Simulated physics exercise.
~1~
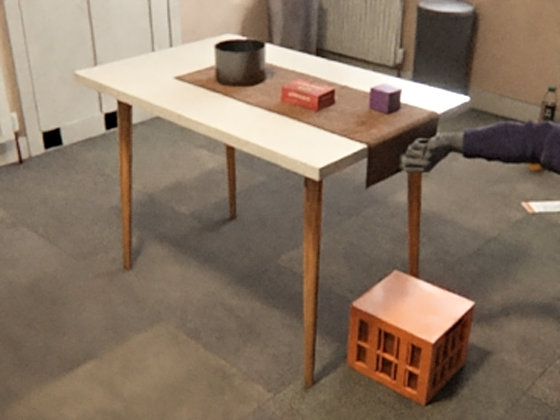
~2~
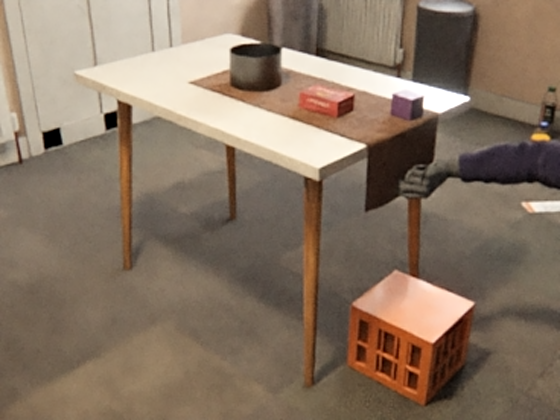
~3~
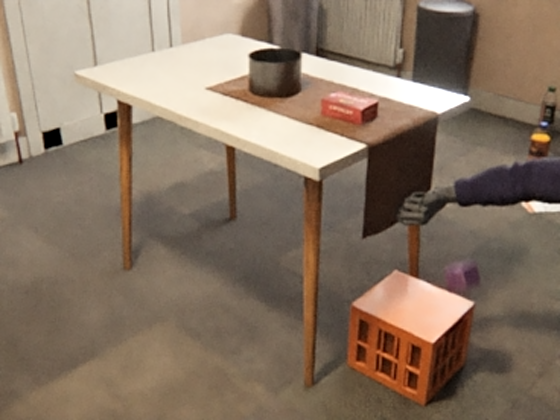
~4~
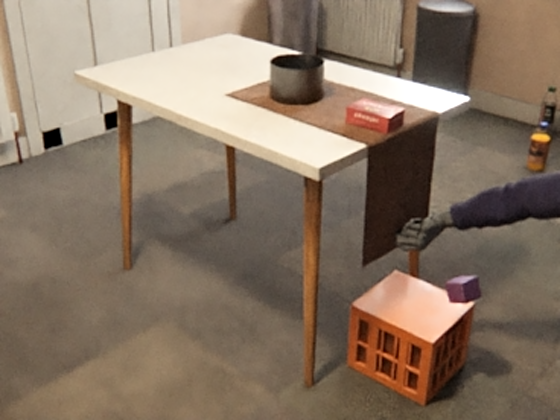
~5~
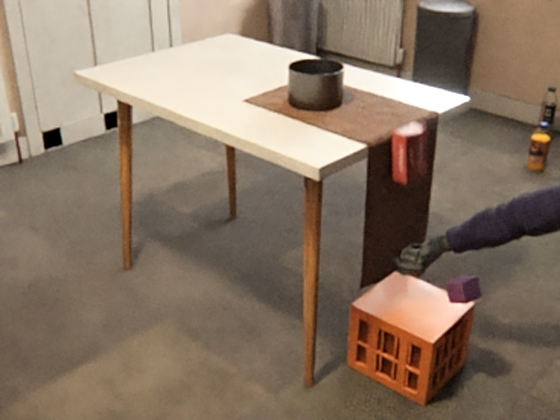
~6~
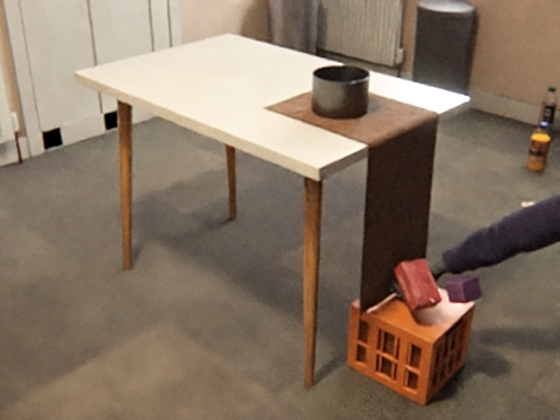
A brown tablecloth lies across the right side of a white table in a grey-floored room, seen from a fixed, slightly raised view, with a dark pot, a red packet and a purple block on it and an orange crate below. A gloved hand reaching in from the right draws the hanging end down, carrying everything rightward. The purple block drops off first and comes to rest tilted at the crate. The red packet then tips over the edge and falls. Finally, the hem reaches the crate, with the packet and block down there and the pot still on the table.
